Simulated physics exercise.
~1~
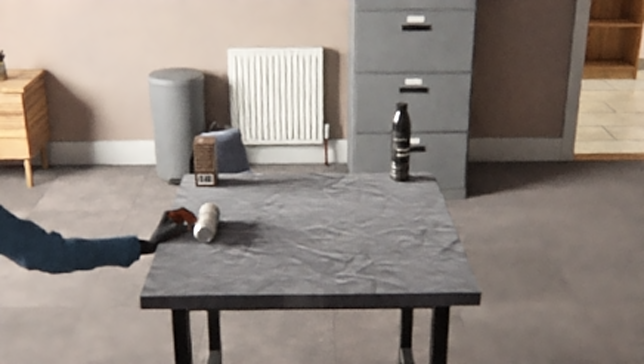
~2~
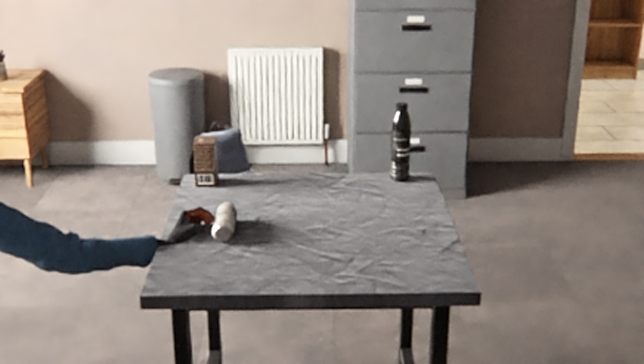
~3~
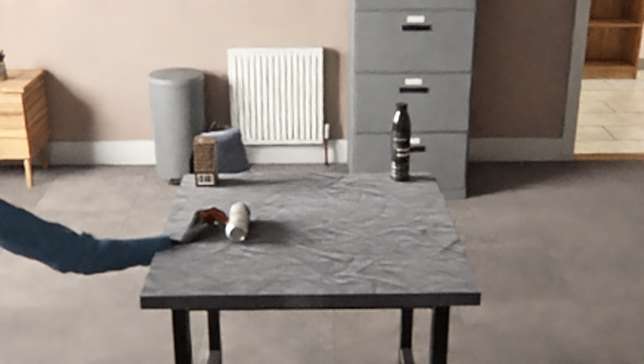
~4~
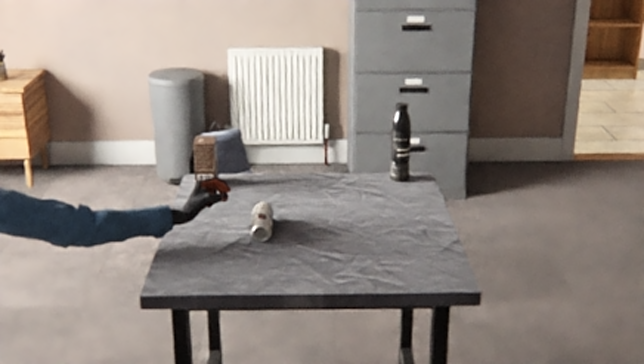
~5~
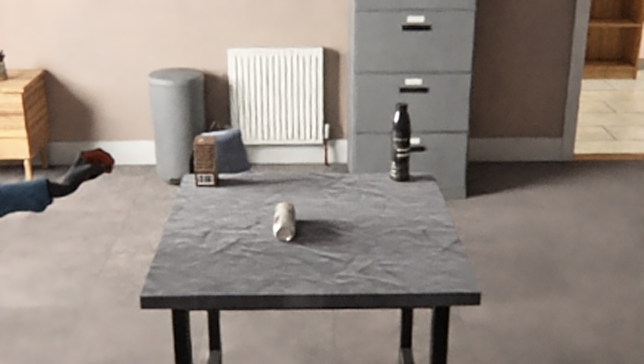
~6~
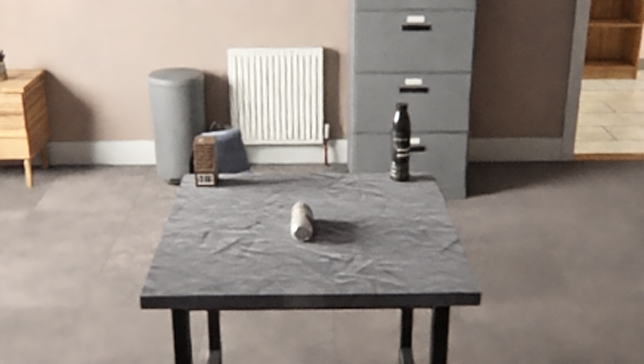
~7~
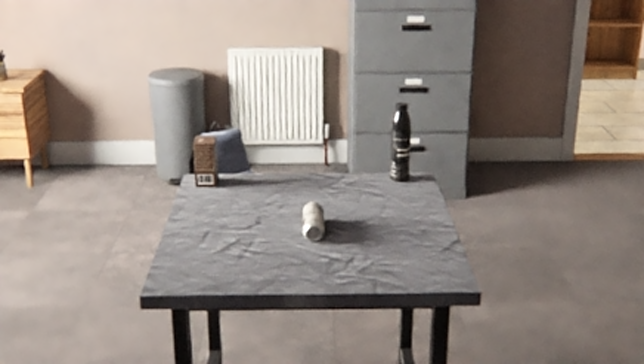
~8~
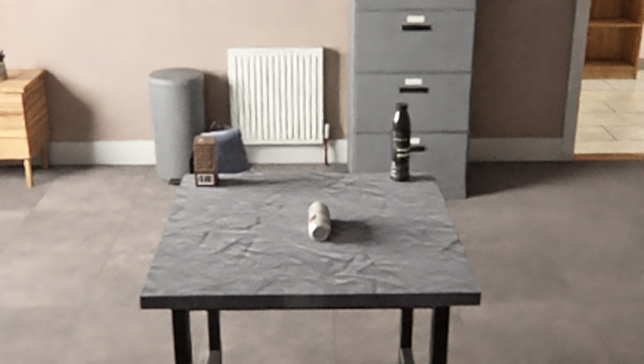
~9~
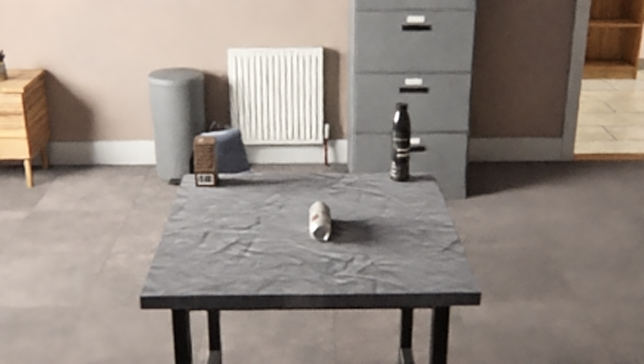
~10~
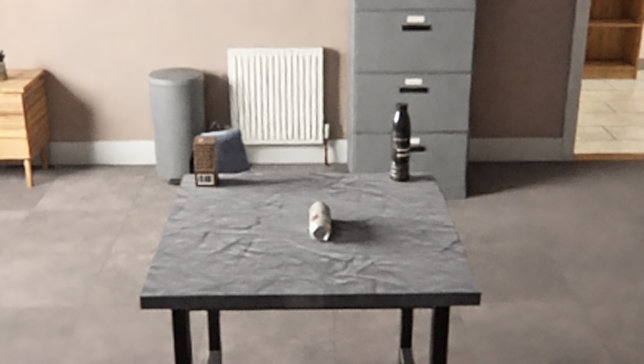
In the video, a hand pushes a white can lying on its side to the right across a gray table, then lets go and withdraws as the can rolls on, slows and stops near the middle, while a brown carton and black bottle stay put.
